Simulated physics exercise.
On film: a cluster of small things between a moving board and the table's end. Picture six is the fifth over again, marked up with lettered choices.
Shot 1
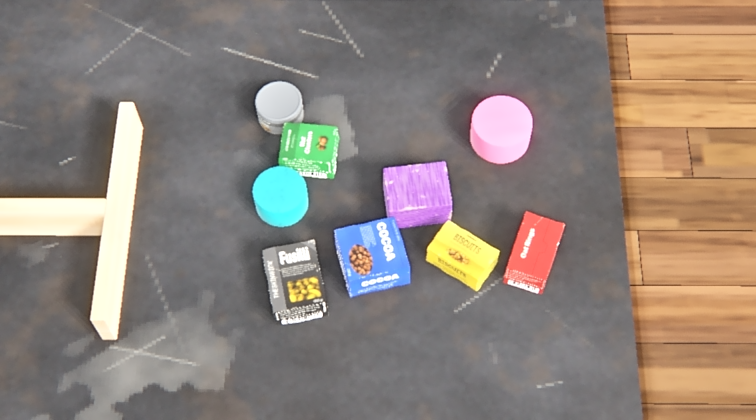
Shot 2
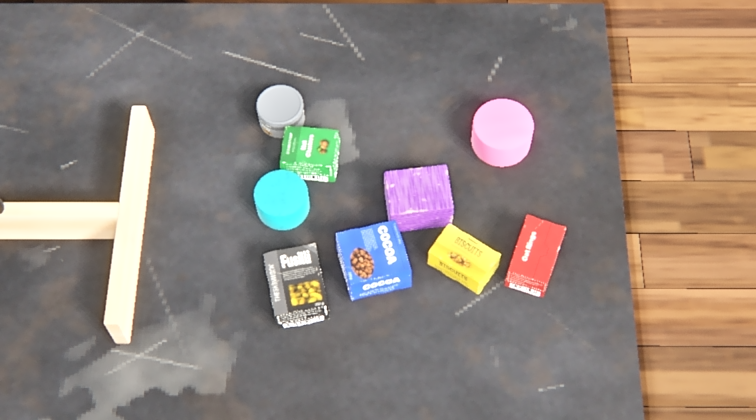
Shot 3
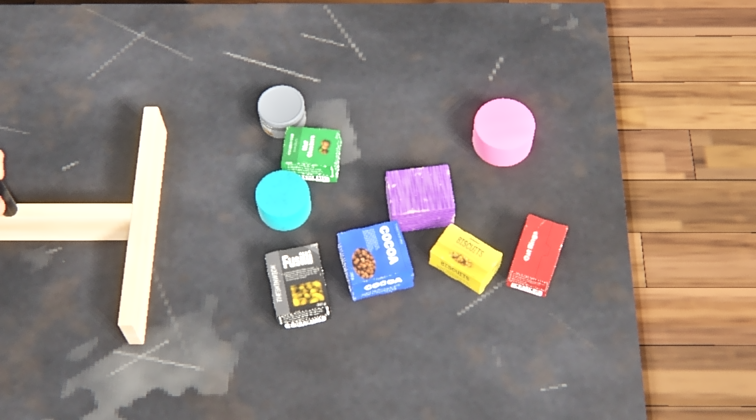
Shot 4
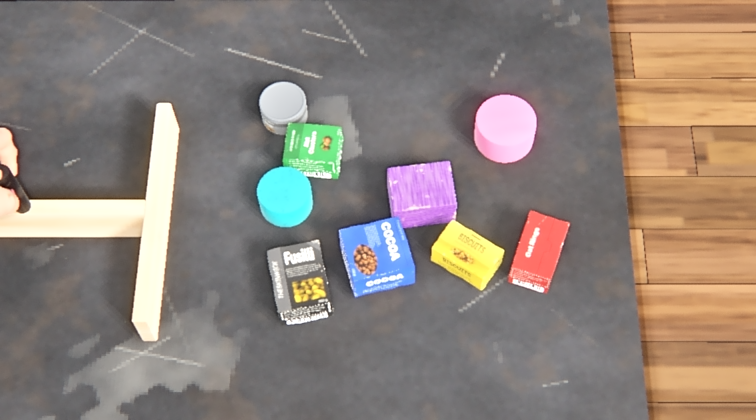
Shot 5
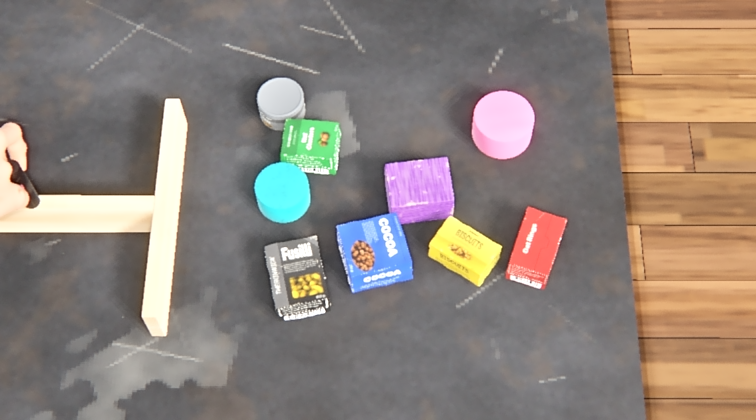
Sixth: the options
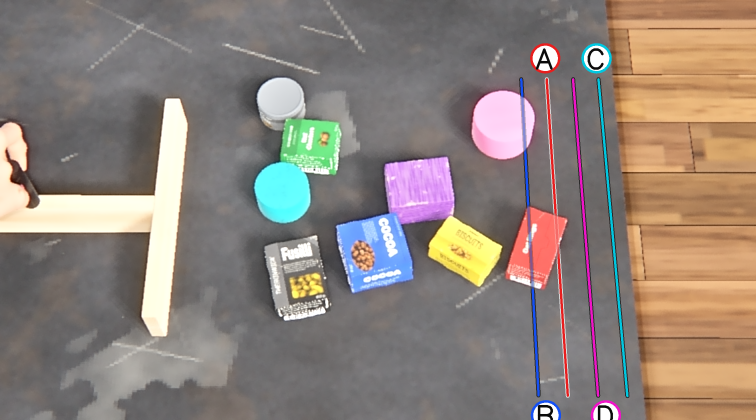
At first, a pale T-shaped wooden board lies left of a loose cluster of small boxes and round pots on a dark, scratched tabletop. The board then slides a short way right, a hand coming into view behind it, while the objects stay essentially still, with a gap still remaining.
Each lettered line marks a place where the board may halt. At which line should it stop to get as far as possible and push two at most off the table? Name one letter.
It should halt at B.
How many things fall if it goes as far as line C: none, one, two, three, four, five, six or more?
Six or more.
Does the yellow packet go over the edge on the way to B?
Yes.
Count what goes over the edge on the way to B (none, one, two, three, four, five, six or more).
By then, two.
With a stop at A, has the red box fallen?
Yes.
On the marked copy, A at (557, 227); B at (529, 227); C at (612, 227); D at (585, 227).
Following B. Soon after the start, board (292, 203); grey jar (295, 98); black box (327, 281).
Later, board (424, 203); red box (633, 249); yellow packet (579, 243).
In the end, board (527, 203); red box over the edge; yellow packet over the edge; two fallen.
As for the rest, A drops four; C drops eight; D drops four.
